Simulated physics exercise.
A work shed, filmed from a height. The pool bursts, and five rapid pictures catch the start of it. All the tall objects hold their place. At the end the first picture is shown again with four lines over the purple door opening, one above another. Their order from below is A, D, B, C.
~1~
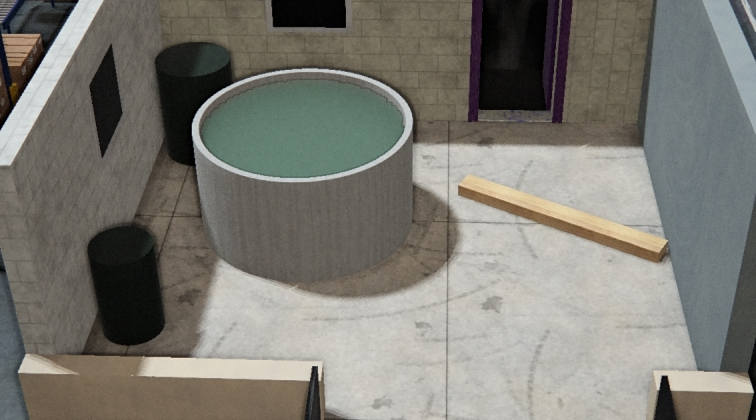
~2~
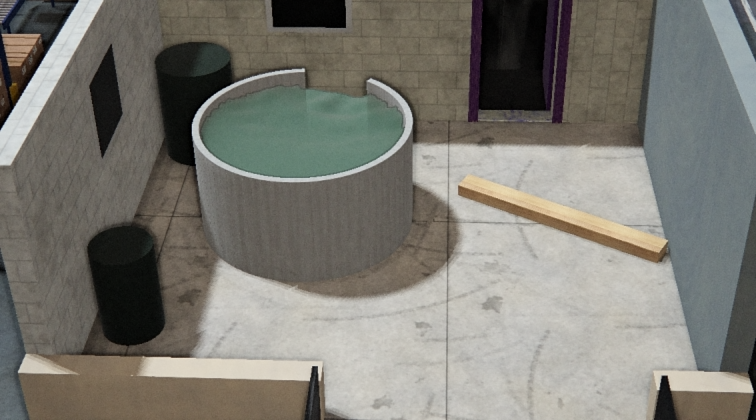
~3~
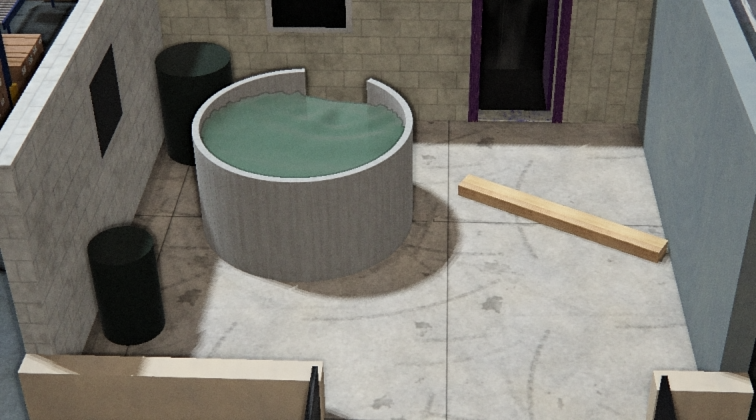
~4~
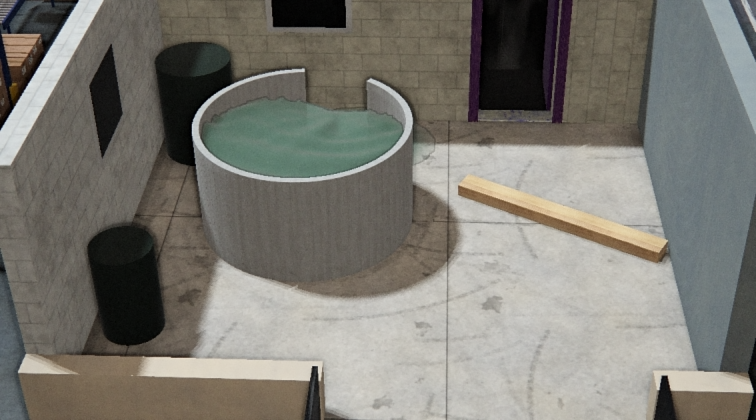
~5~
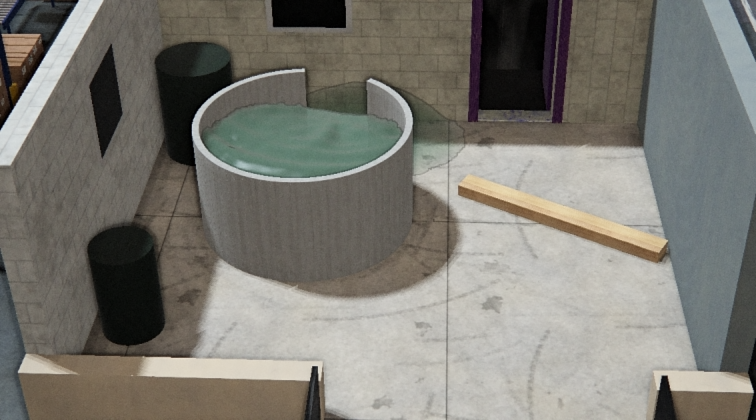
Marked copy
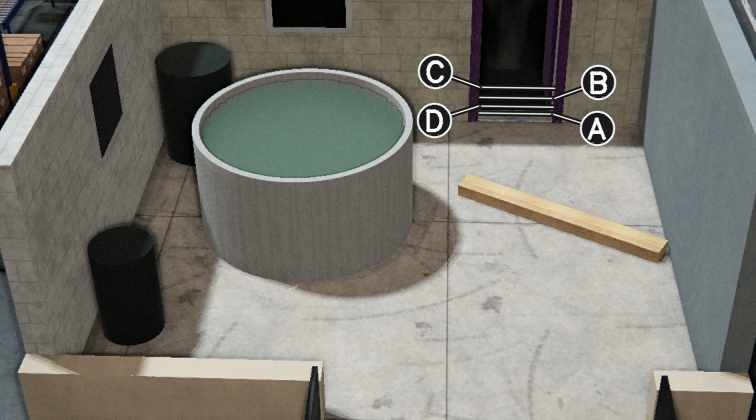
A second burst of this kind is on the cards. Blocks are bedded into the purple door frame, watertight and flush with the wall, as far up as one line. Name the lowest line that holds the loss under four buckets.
Line D.
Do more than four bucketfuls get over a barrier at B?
No, not at all.
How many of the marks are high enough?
Three of the four.
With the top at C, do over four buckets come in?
No.
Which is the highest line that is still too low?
The answer is A.
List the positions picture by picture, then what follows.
Water in the pool at rest, its middle at (303, 128); foot of the purple doorway at (515, 121); open gate at (487, 361), in the first frame.
Water covers 1 % of the ground, its front hidden from here, in the second frame.
Water covers 3 % of the ground, its front hidden from here, in the third frame.
Water covers 7 % of the ground, its front hidden from here, in the fourth frame.
Front seen at (446, 117), 10 % of the ground wet, in the fifth frame.
On the marked copy, A at (515, 113); B at (516, 97); C at (517, 87); D at (516, 106); from the bottom up A, D, B, C.
If A is chosen, about 8 bucketfuls get in.
If B is chosen, nothing gets over.
If C is chosen, nothing gets over.
If D is chosen, a splash gets over, under a bucket.
